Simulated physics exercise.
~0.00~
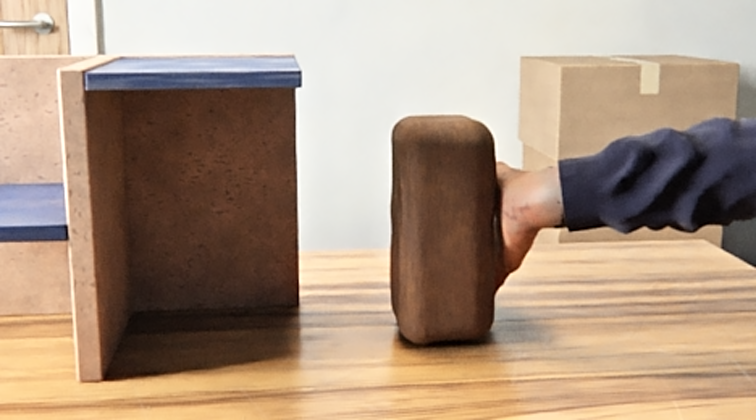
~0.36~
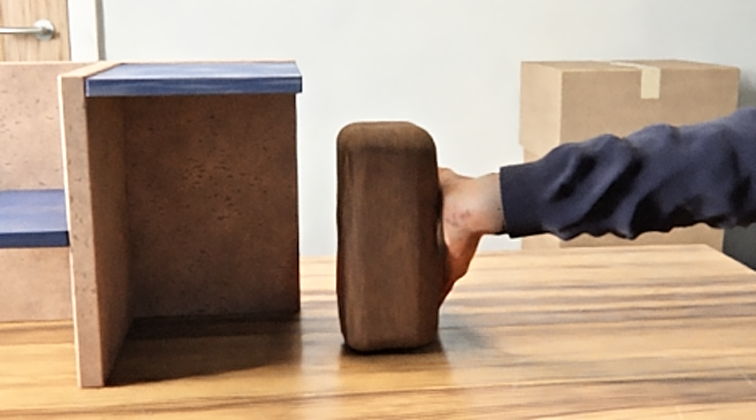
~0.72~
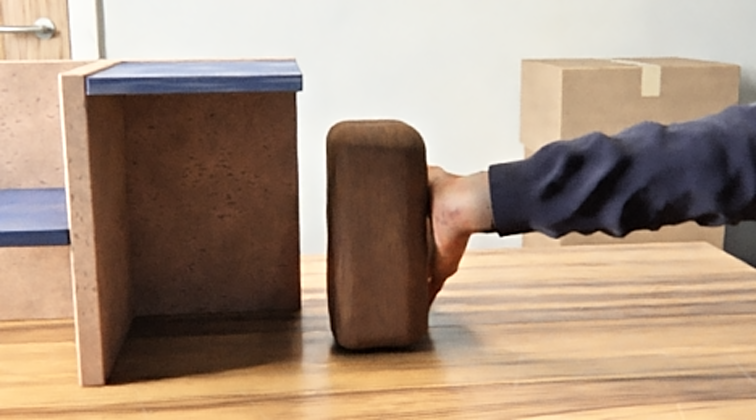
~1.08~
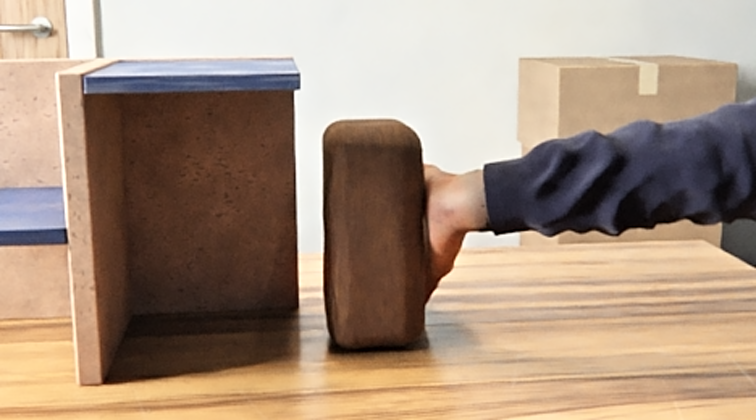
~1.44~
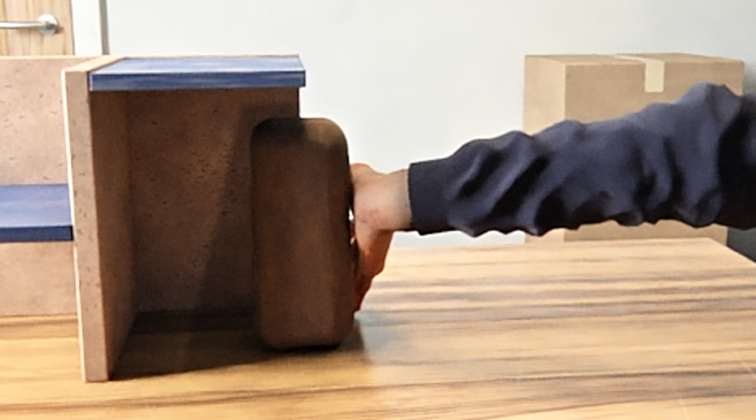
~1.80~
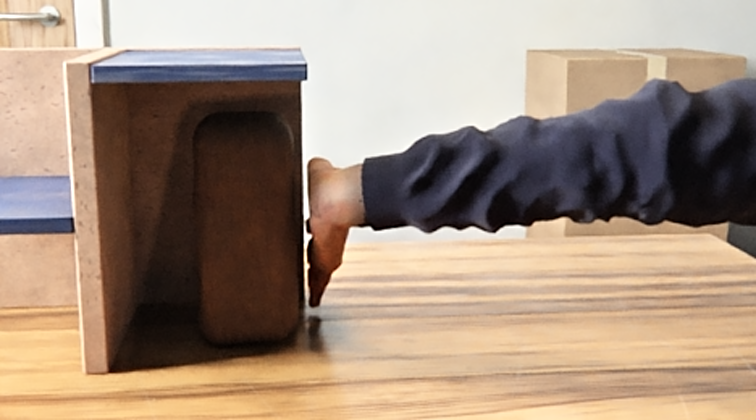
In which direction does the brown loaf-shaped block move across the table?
The block moves to the left, going from the open table into the space under the blue-topped shelf.
